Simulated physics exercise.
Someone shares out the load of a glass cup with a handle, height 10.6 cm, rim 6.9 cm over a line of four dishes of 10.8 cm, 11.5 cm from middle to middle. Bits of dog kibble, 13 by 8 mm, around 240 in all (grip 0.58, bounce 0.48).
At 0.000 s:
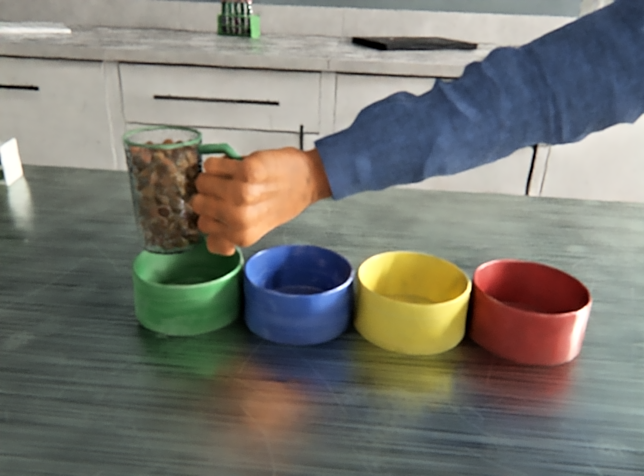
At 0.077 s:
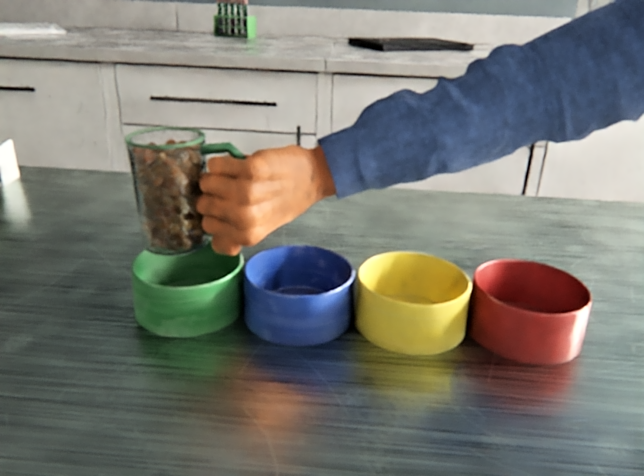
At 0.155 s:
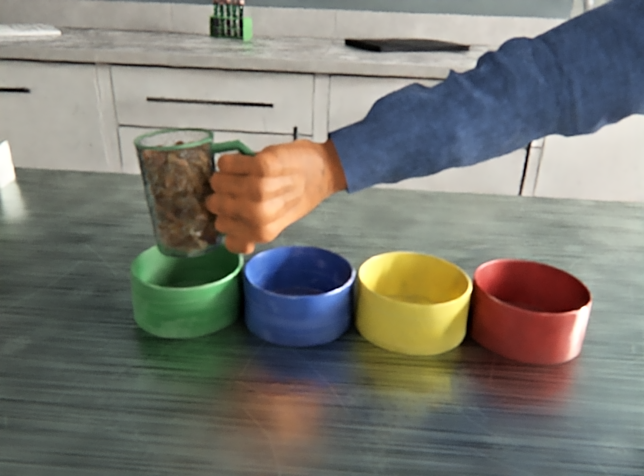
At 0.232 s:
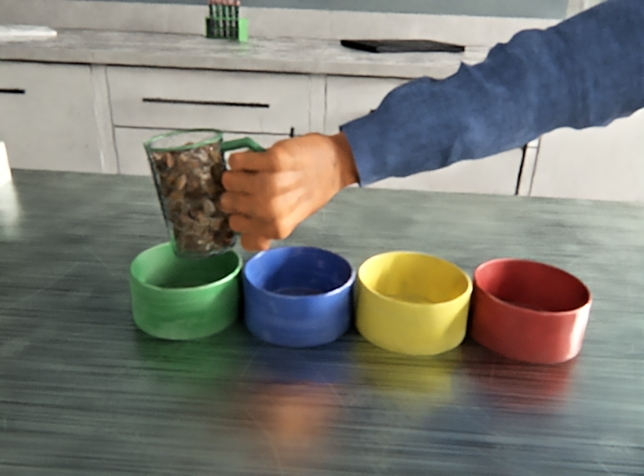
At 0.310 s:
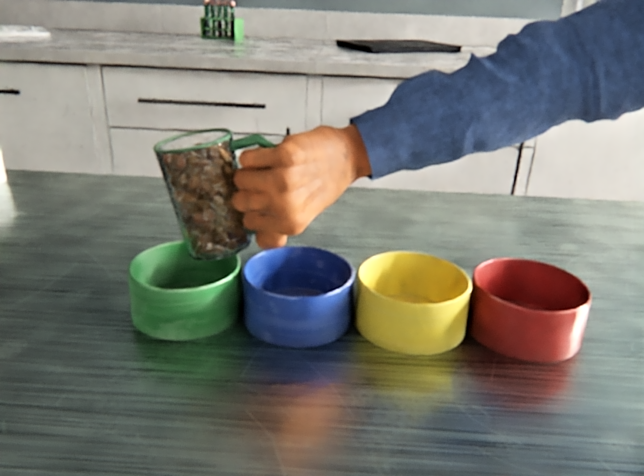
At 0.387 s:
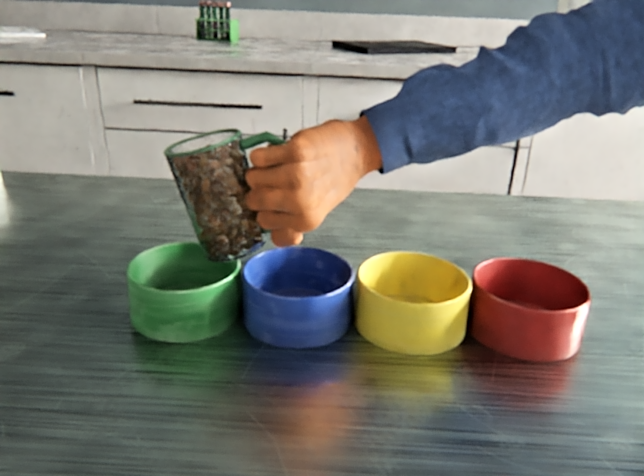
In this clip, a hand in a blue sleeve holds a glass cup of brown kibble above a row of green, blue, yellow and red dishes, moving it slightly right while gradually tilting it to the left.
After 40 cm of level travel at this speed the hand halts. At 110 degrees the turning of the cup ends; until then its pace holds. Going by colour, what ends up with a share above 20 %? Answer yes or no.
Red: Yes, blue: No, green: No, yellow: No, counter: No.
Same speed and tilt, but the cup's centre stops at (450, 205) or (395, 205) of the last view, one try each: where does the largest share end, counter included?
Most goes to: Yellow, then blue.
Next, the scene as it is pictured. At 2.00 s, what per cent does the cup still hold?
Some 95 per cent of the load.
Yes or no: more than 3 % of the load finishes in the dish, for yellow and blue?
Yellow yes; blue no.
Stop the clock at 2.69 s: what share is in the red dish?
Some 30 per cent.
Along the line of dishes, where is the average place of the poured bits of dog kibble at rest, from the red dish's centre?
About 2 cm to its left.
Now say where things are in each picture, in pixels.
Cup at (168, 190), tilt 0 degrees, lip at (127, 134), moved 0.0 cm; middle of the pieces at (170, 199); green dish at (188, 260); blue dish at (299, 269); yellow dish at (413, 277); red dish at (531, 286), in the first frame.
Cup at (171, 191), tilt 1 degrees, lip at (129, 136), moved 0.4 cm; middle of the pieces at (174, 200), in the second frame.
Cup at (183, 193), tilt 4 degrees, lip at (138, 139), moved 1.6 cm; middle of the pieces at (185, 201), in the third frame.
Cup at (195, 194), tilt 8 degrees, lip at (147, 142), moved 2.8 cm; middle of the pieces at (198, 202), in the fourth frame.
Cup at (207, 195), tilt 11 degrees, lip at (157, 146), moved 4.1 cm; middle of the pieces at (211, 203), in the fifth frame.
Cup at (220, 196), tilt 15 degrees, lip at (167, 150), moved 5.4 cm; middle of the pieces at (224, 204); green dish at (185, 265); blue dish at (299, 271); yellow dish at (414, 277); red dish at (530, 283). The cup turns about 45 degrees a second and travels 17 cm a second, in the sixth frame.
Then, at 1.36 s, tilt 59 degrees; cup holds 100 %.
After 2.00 s, tilt 89 degrees; cup holds 95 %, yellow 5 %.
Then, at 2.69 s, tilt 110 degrees; cup holds 60 %, red 30 %, yellow 10 %.
In the end, at 4.7 s, red 80 %, blue 0 %, green 0 %, yellow 10 %, counter 0 %, cup 10 %.
